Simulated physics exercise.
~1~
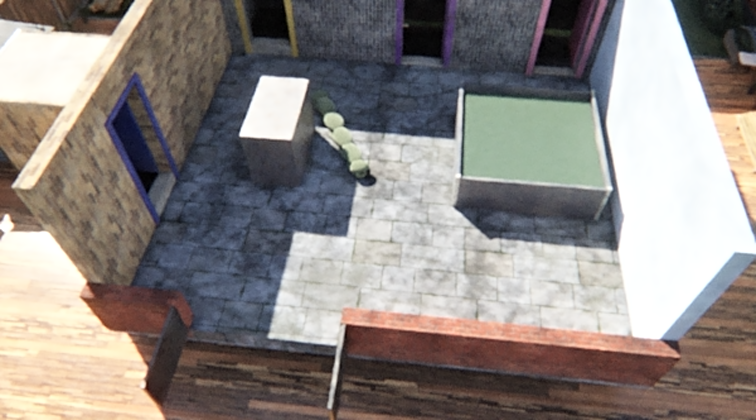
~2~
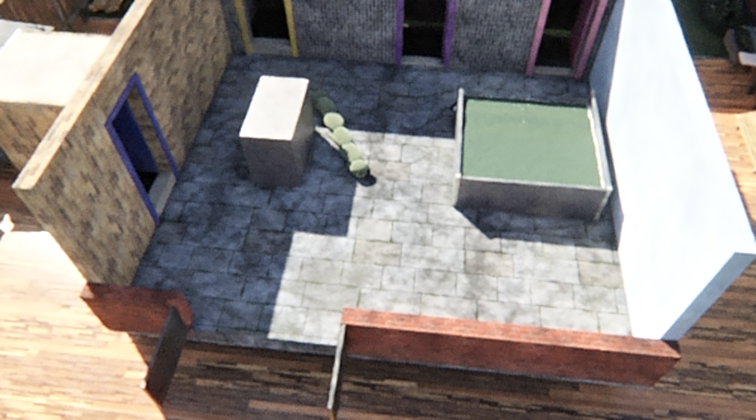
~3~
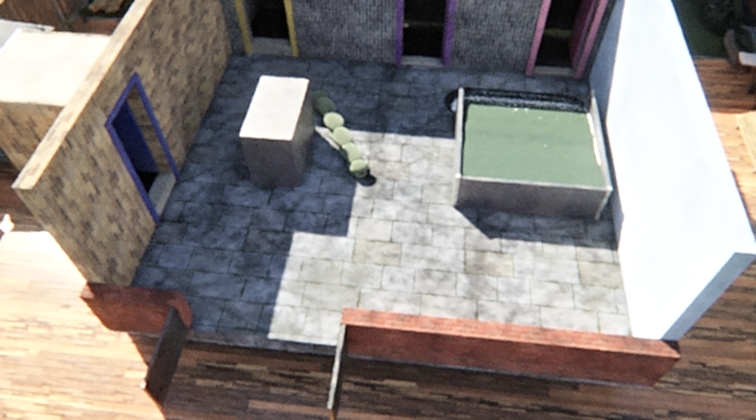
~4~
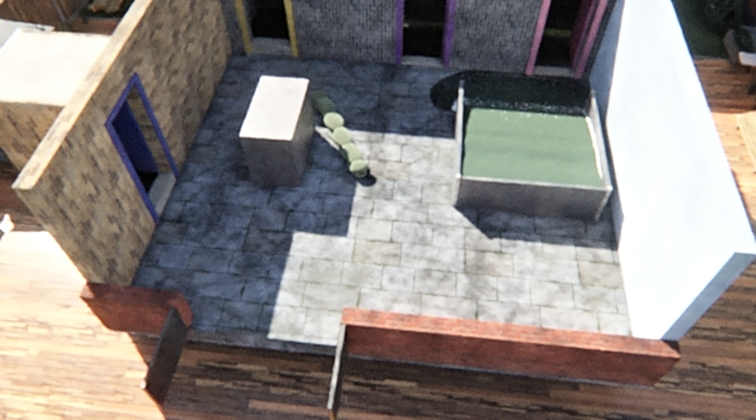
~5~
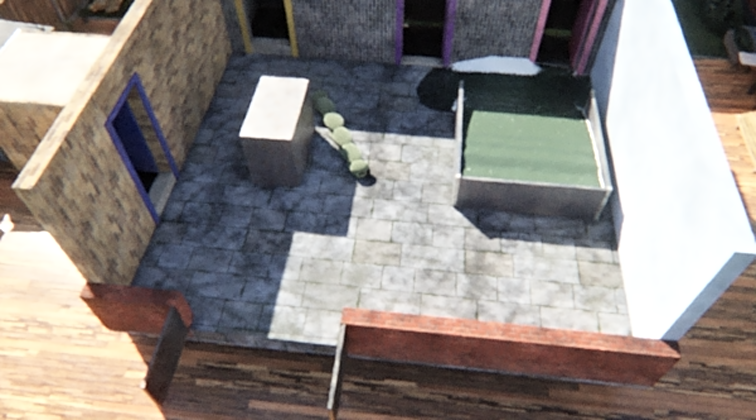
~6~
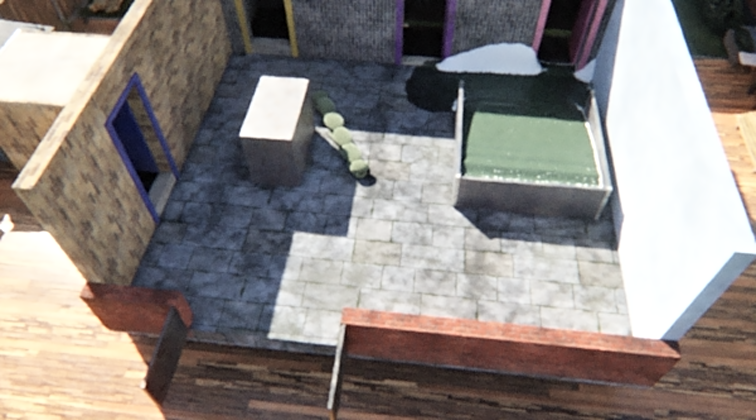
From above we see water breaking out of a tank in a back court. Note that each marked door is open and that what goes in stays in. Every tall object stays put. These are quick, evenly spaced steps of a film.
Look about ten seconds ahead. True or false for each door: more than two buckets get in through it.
The purple door: True; the blue door: False; the pink door: True; the yellow door: False.
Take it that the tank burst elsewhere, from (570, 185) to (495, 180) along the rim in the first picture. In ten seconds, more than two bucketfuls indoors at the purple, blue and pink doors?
Going door by door, the purple door remains beneath it, the blue door remains beneath it, and the pink door crosses the threshold.
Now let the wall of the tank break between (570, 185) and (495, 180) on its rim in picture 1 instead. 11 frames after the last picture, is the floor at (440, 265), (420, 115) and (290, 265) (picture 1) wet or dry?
The first spot is soaked, the second spared and the third spared.
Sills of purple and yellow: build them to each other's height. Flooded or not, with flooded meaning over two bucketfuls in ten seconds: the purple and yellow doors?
Purple: Falls short; yellow: Exceeds the limit.
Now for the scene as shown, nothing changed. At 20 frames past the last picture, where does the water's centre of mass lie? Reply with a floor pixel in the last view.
It's close to (471, 119).
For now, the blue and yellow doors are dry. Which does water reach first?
That would be the yellow one, ahead of the rest.
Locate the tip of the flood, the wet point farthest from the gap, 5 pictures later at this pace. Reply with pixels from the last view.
Somewhere close to (363, 66).
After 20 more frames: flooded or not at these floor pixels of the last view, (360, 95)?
That spot would be soaked.
A moment on, water covers 15 % of the floor; the purple door under two buckets in, the blue door not reached, the pink door far over two buckets in, the yellow door not reached.
Next, water covers 20 % of the floor; the purple door over two buckets in, the blue door not reached, the pink door far over two buckets in, the yellow door not reached.
Then, water covers 35 % of the floor; the purple door far over two buckets in, the blue door not reached, the pink door far over two buckets in, the yellow door wet at the sill, nothing in.
Later, water covers 65 % of the floor; the purple door far over two buckets in, the blue door wet at the sill, nothing in, the pink door far over two buckets in, the yellow door wet at the sill, nothing in.
In the end, water covers 90 % of the floor; the purple door far over two buckets in, the blue door wet at the sill, nothing in, the pink door far over two buckets in, the yellow door wet at the sill, nothing in.
